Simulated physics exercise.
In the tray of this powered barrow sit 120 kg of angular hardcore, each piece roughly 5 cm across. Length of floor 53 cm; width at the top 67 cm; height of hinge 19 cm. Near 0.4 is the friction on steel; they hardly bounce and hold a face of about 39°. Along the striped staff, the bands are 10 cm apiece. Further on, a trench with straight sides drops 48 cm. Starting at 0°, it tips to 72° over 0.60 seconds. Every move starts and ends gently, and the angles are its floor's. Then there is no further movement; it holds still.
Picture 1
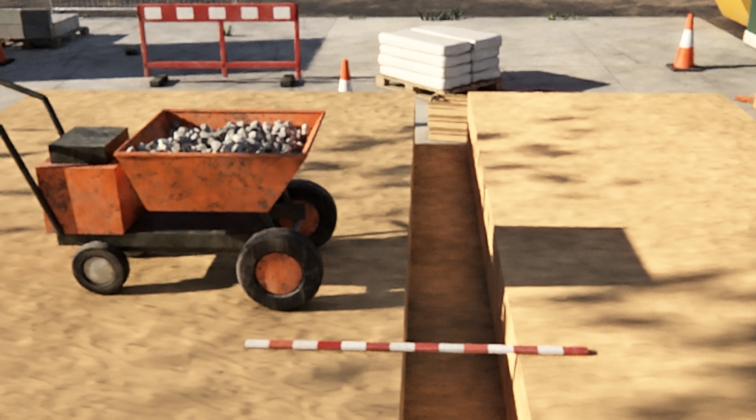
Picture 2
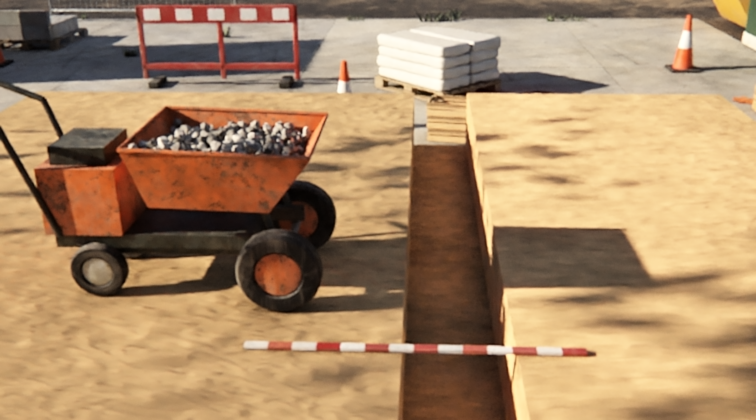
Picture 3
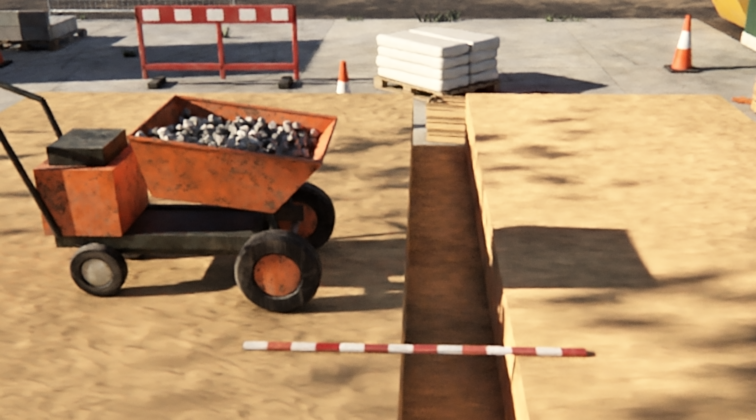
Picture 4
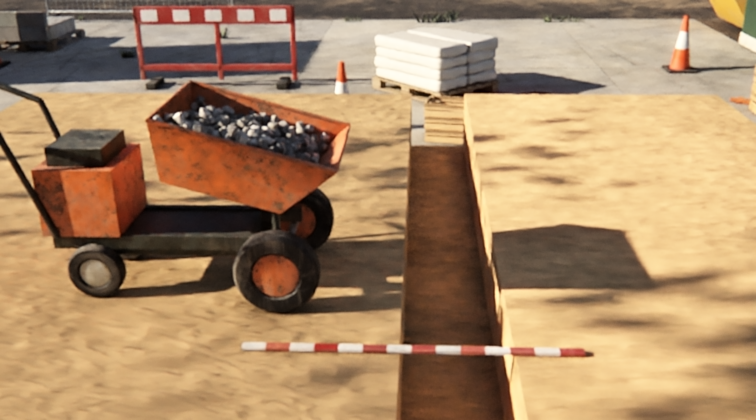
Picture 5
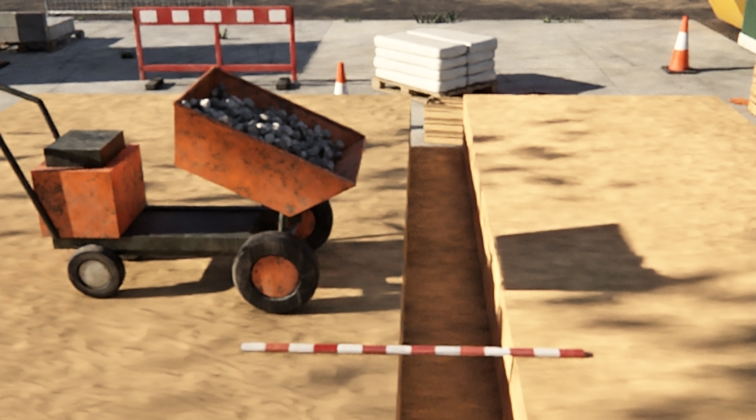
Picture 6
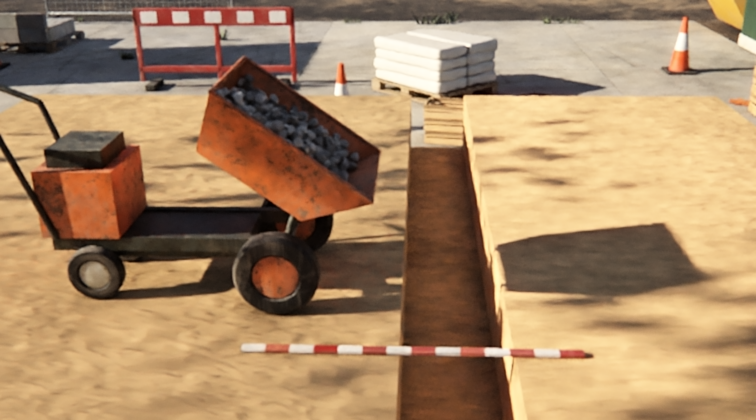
In this clip, an orange powered barrow loaded with grey angular stones stands still beside a straight-sided trench crossed by a red-and-white striped staff, while its tray slowly, then more quickly, tilts up towards the right.
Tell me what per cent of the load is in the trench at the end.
Some 83 per cent.
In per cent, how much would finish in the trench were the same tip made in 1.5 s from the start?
My guess is near 85 percent.
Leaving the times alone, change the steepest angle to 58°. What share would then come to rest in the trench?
Roughly 40 per cent would end in the trench.
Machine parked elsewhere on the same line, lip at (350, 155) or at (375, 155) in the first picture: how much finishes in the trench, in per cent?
The first start gives about 50 per cent, the second about 35.
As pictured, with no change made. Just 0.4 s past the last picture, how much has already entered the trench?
Something like 30 in a hundred.
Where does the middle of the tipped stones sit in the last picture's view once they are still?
Roughly at (463, 356).
Then, 0.1 s after the last picture the floor is at 61°, 100 % in the tray; the foremost stones are at (388, 209).
Then, 0.4 s after the last picture the floor is at 72°, 72 % in the tray, 28 % in the trench; the foremost stones are at (487, 316).
Then, 0.7 s after the last picture the floor is at 72°, 22 % in the tray, 72 % in the trench, 6 % past the trench; the foremost stones are at (611, 291).
Then, 2.7 s after the last picture the floor is at 72°, 11 % in the tray, 83 % in the trench, 6 % past the trench; the foremost stones are at (670, 285).
